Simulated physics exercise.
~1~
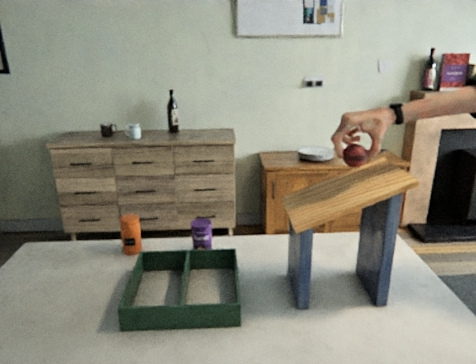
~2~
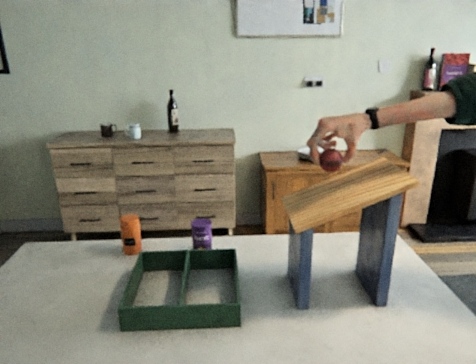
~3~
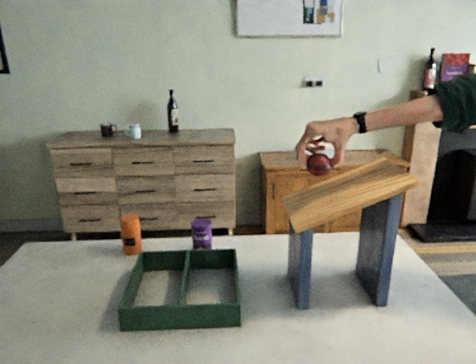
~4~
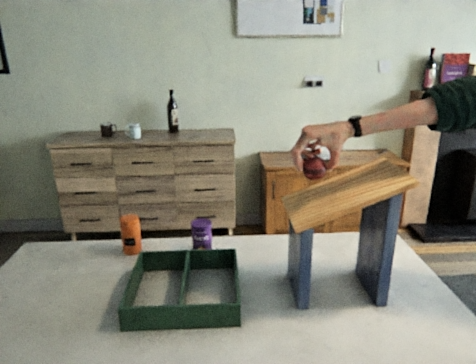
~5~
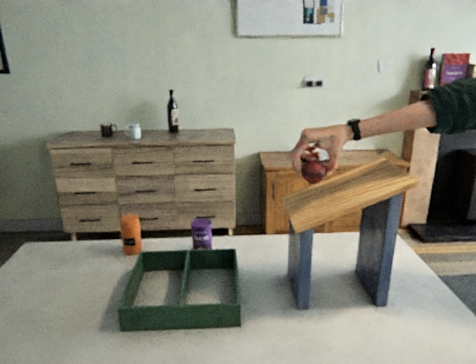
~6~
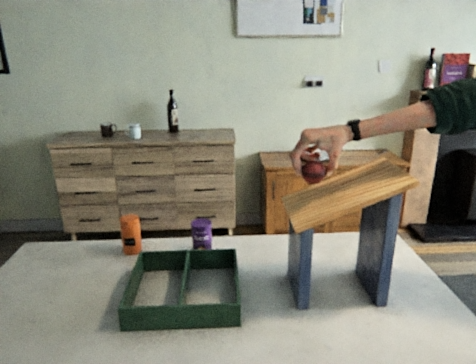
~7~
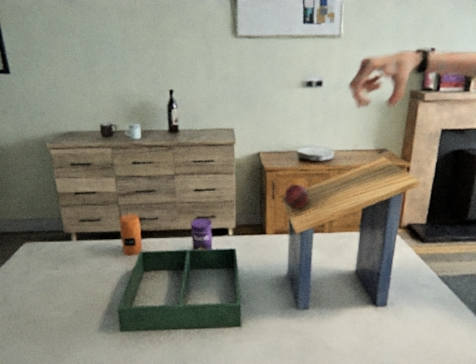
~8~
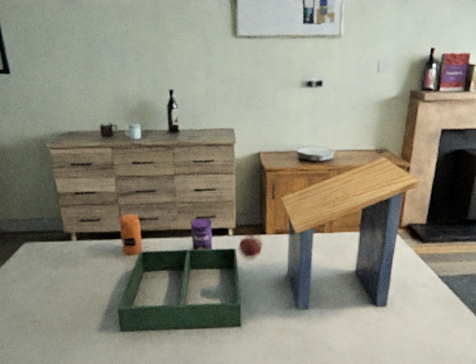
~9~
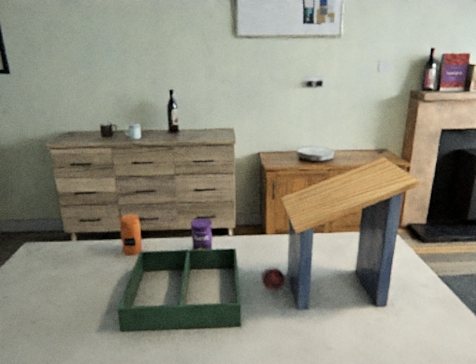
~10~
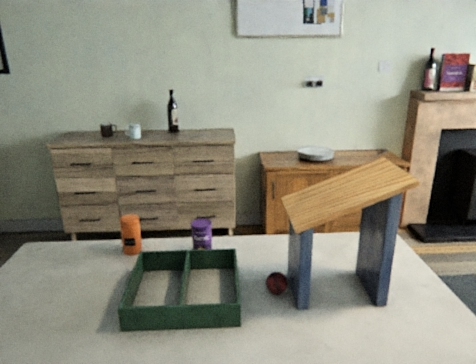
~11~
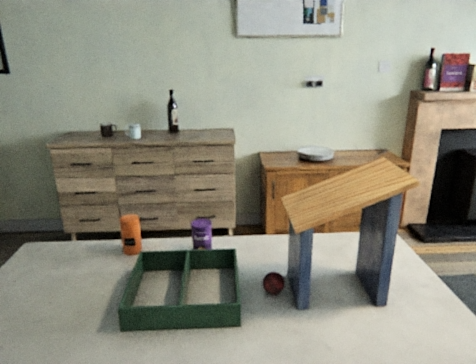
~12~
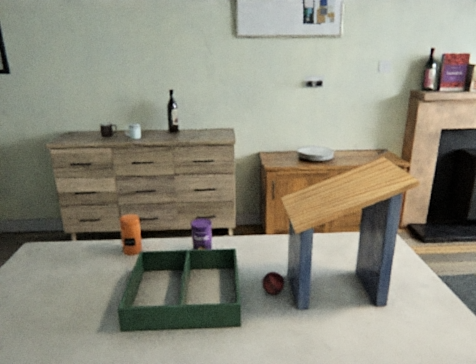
A red ball released by a hand rolls down the ramp and settles outside the tray.
